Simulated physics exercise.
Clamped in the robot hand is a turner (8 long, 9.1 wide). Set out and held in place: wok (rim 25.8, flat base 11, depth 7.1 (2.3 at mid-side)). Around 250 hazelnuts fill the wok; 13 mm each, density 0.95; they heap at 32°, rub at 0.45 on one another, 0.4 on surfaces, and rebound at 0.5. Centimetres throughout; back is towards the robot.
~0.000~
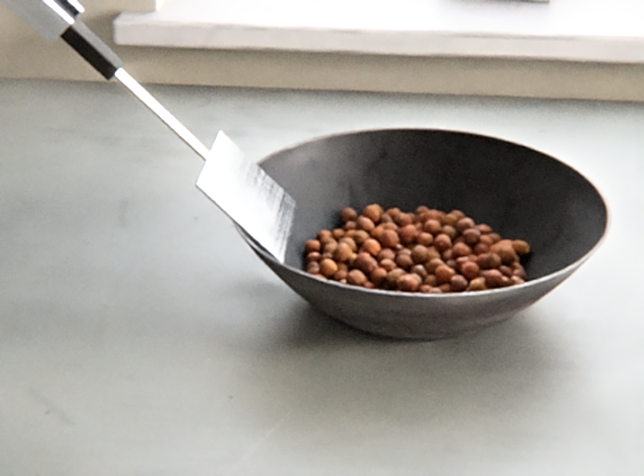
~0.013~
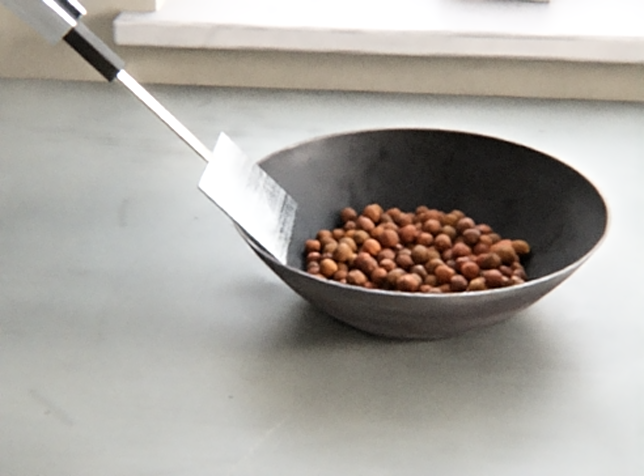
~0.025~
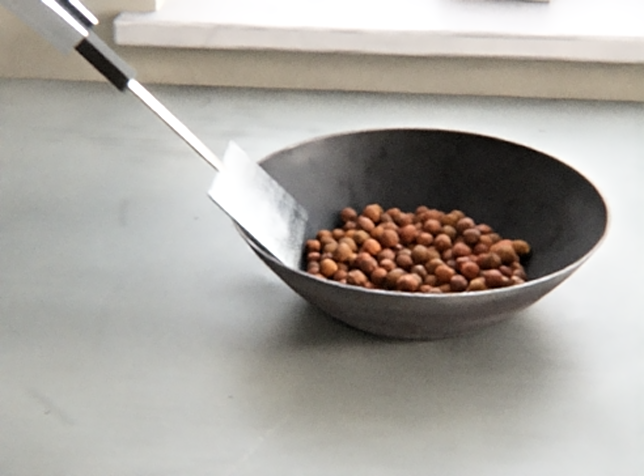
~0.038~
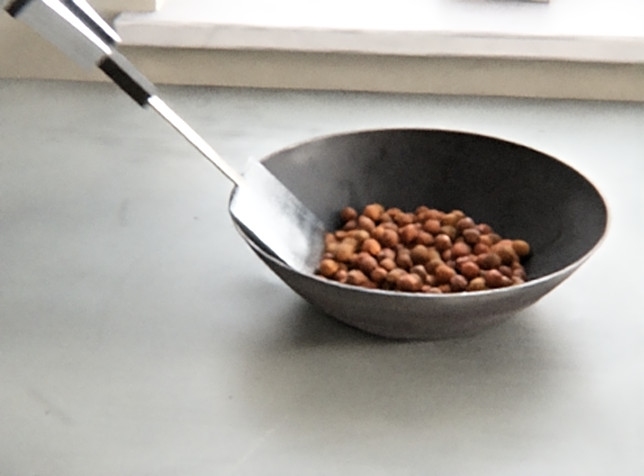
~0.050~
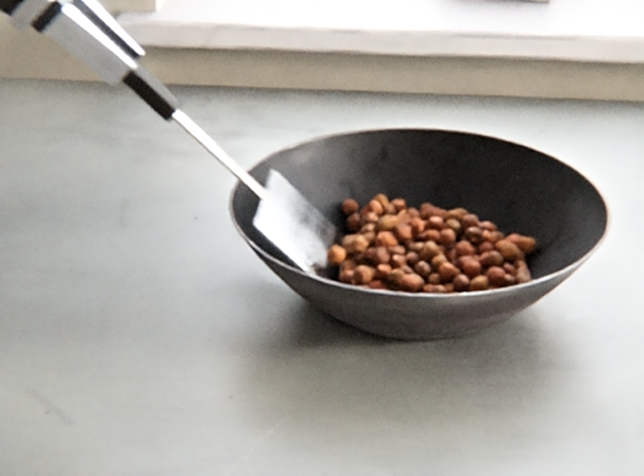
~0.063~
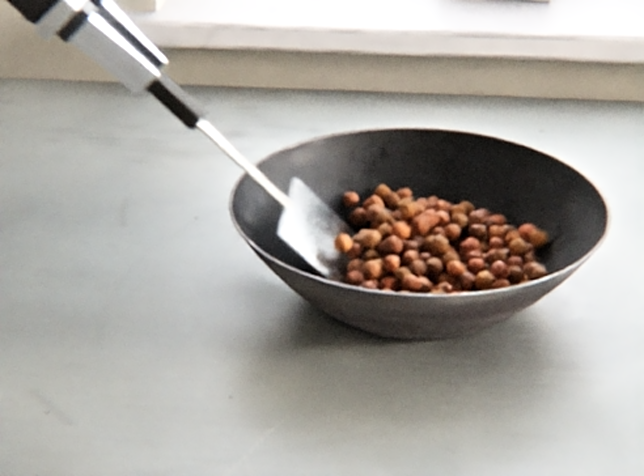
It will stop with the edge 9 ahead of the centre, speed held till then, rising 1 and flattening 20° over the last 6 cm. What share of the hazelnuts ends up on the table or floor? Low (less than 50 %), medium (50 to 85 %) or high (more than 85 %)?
Share on the table or floor: Medium (50 to 85 %).
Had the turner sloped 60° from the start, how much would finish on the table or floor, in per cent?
Then about 65 per cent.
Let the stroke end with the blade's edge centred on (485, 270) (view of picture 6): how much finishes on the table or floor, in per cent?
About 10 per cent.
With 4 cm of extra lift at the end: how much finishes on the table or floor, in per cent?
Some 55 per cent.
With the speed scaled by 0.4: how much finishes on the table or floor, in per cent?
Some 15 per cent.
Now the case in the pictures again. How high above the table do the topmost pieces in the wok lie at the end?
About 3.0 cm.
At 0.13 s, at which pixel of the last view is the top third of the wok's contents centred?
Near (512, 223).
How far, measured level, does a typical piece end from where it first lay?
Some 25 cm.
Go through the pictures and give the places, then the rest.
Turner top edge at (208, 157), sloping 45°; upper third of the load around (419, 255), from x 310 to 520, top at y 215; 252 in the wok, in the first frame.
Turner top edge at (210, 159), sloping 45°; upper third of the load around (419, 255), from x 310 to 520, top at y 215, in the second frame.
Turner top edge at (221, 168), sloping 45°; upper third of the load around (419, 255), from x 310 to 520, top at y 215, in the third frame.
Turner top edge at (241, 183), sloping 45°; upper third of the load around (421, 256), from x 315 to 520, top at y 215, in the fourth frame.
Turner top edge at (265, 197), sloping 45°; upper third of the load around (410, 252), from x 315 to 525, top at y 205, in the fifth frame.
Turner top edge at (287, 205), sloping 45°; upper third of the load around (430, 247), from x 315 to 540, top at y 195; 252 in the wok, in the sixth frame.
After 0.09 s, sloping 45°, highest piece 8 above the table; 252 in the wok.
After 0.13 s, sloping 40°, highest piece 10 above the table; 252 in the wok.
After 0.34 s, sloping 25°, highest piece 18 above the table; 93 in the wok, 17 on the table or floor, 142 on the blade or in flight.
After 1.39 s, sloping 25°, highest piece 3 above the table; 159 on the table or floor, 93 in the wok.
At rest, 159 on the table or floor, 93 in the wok. That is 63 % on the table or floor.
